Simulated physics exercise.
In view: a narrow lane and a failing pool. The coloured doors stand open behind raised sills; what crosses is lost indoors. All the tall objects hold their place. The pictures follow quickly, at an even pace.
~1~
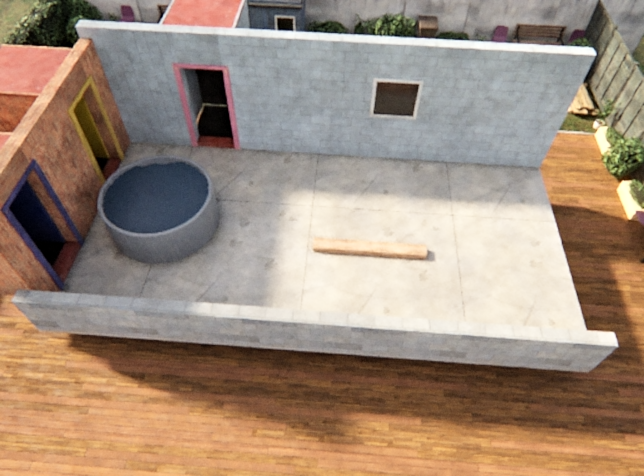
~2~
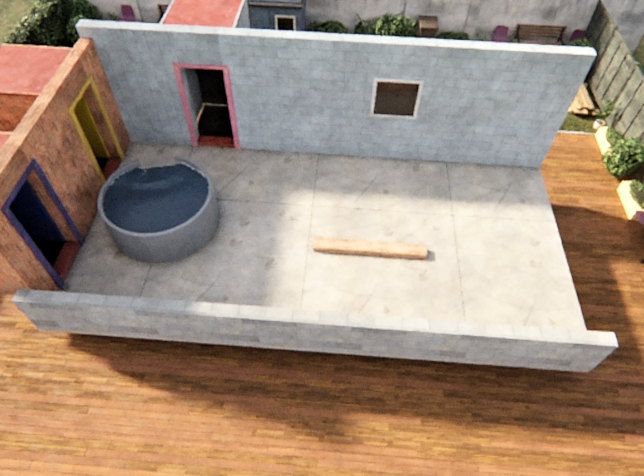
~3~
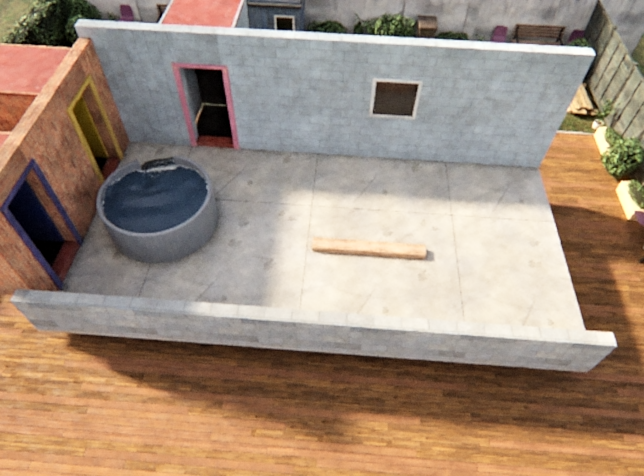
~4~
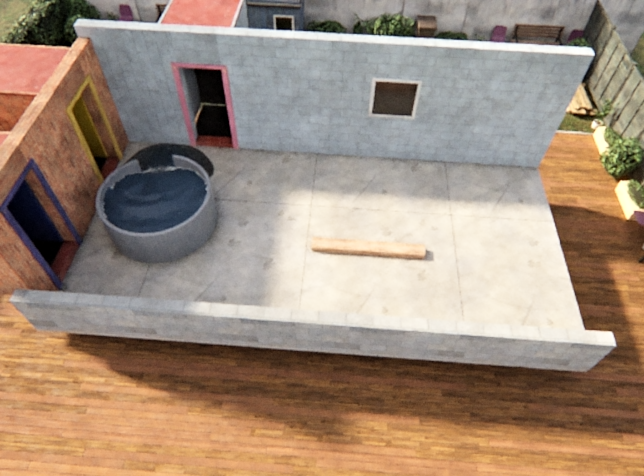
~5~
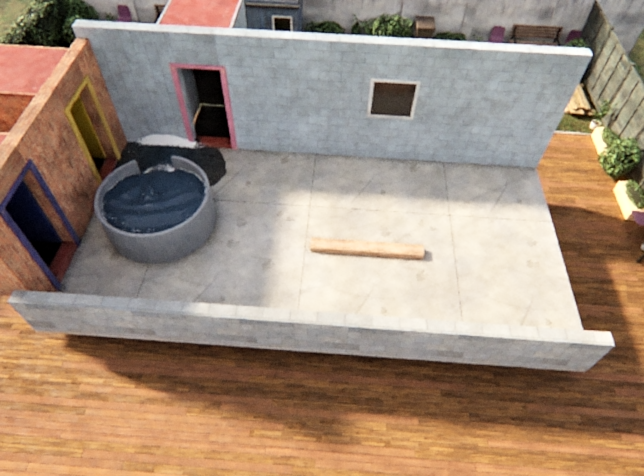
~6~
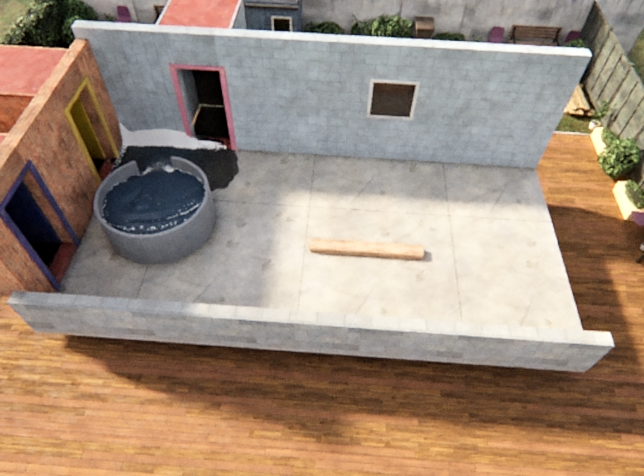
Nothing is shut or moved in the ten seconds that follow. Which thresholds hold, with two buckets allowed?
One by one: The yellow door lets in a lot; the pink door lets in a lot; the blue door admits no more than that.
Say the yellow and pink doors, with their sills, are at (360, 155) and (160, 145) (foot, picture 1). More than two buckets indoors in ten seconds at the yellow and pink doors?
My reading: Yellow lets less in, pink takes more.
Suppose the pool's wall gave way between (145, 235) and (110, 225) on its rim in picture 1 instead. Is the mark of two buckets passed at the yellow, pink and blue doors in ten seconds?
Yellow lets less in, pink holds, blue floods.
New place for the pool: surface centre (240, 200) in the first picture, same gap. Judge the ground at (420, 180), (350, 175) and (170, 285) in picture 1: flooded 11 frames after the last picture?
In turn: Covered, awash, free of water.
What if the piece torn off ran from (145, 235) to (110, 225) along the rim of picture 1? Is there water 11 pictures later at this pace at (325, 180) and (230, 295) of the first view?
One after the other: Free of water, under water.
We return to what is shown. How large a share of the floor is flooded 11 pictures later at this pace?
Near 20 in a hundred.
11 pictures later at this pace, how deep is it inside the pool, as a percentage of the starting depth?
I make it 58 per cent.
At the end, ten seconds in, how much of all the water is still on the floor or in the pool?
I make it 74 per cent.
A moment on, water covers 10 % of the floor; the yellow door under two buckets in, the pink door over two buckets in, the blue door not reached.
Next, water covers 20 % of the floor; the yellow door over two buckets in, the pink door over two buckets in, the blue door not reached.
Then, water covers 40 % of the floor; the yellow door far over two buckets in, the pink door far over two buckets in, the blue door wet at the sill, nothing in.
Later, water covers 80 % of the floor; the yellow door far over two buckets in, the pink door far over two buckets in, the blue door wet at the sill, nothing in.
In the end, water covers 95 % of the floor; the yellow door far over two buckets in, the pink door far over two buckets in, the blue door wet at the sill, nothing in.
